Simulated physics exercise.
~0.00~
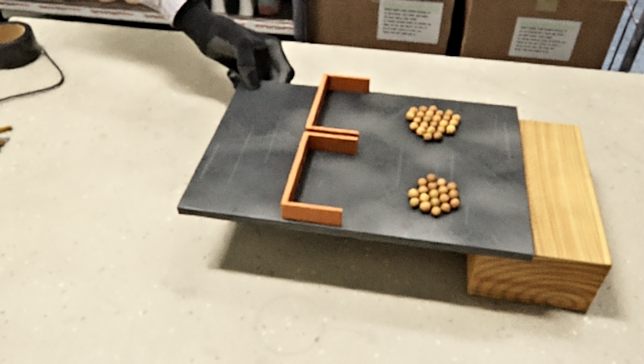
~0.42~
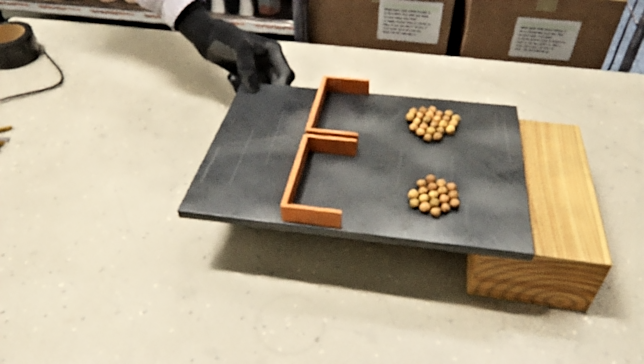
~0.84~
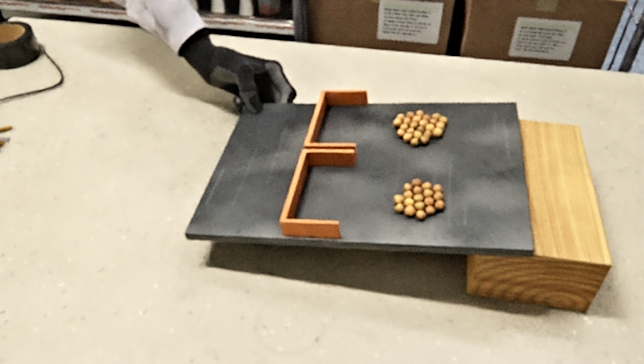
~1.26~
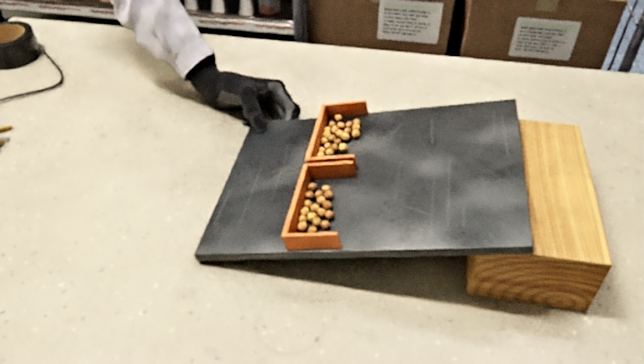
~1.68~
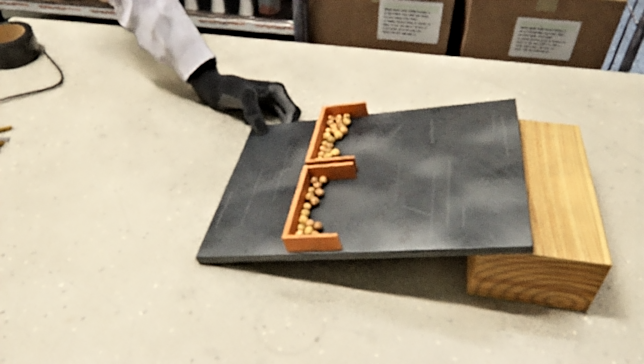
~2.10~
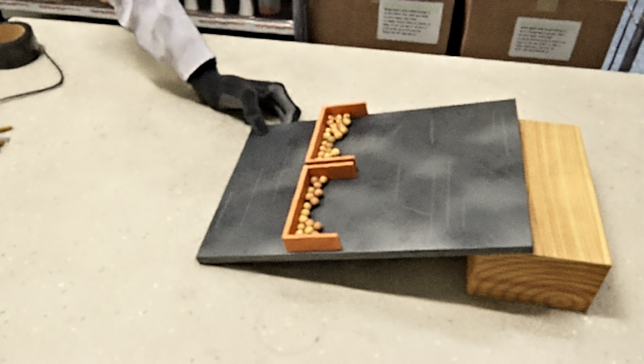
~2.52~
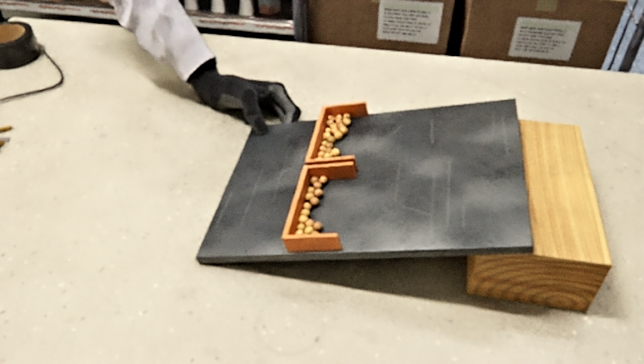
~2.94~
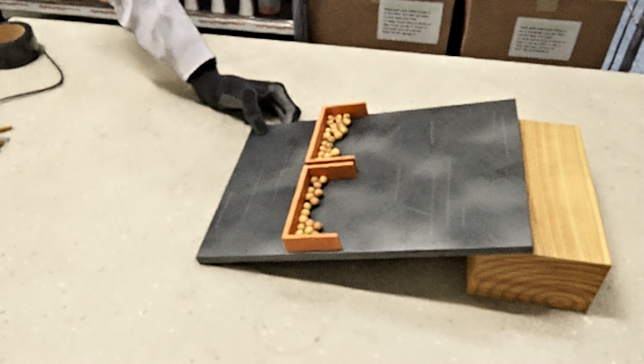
On a table, a gloved hand lowers a board and beads roll into orange brackets.
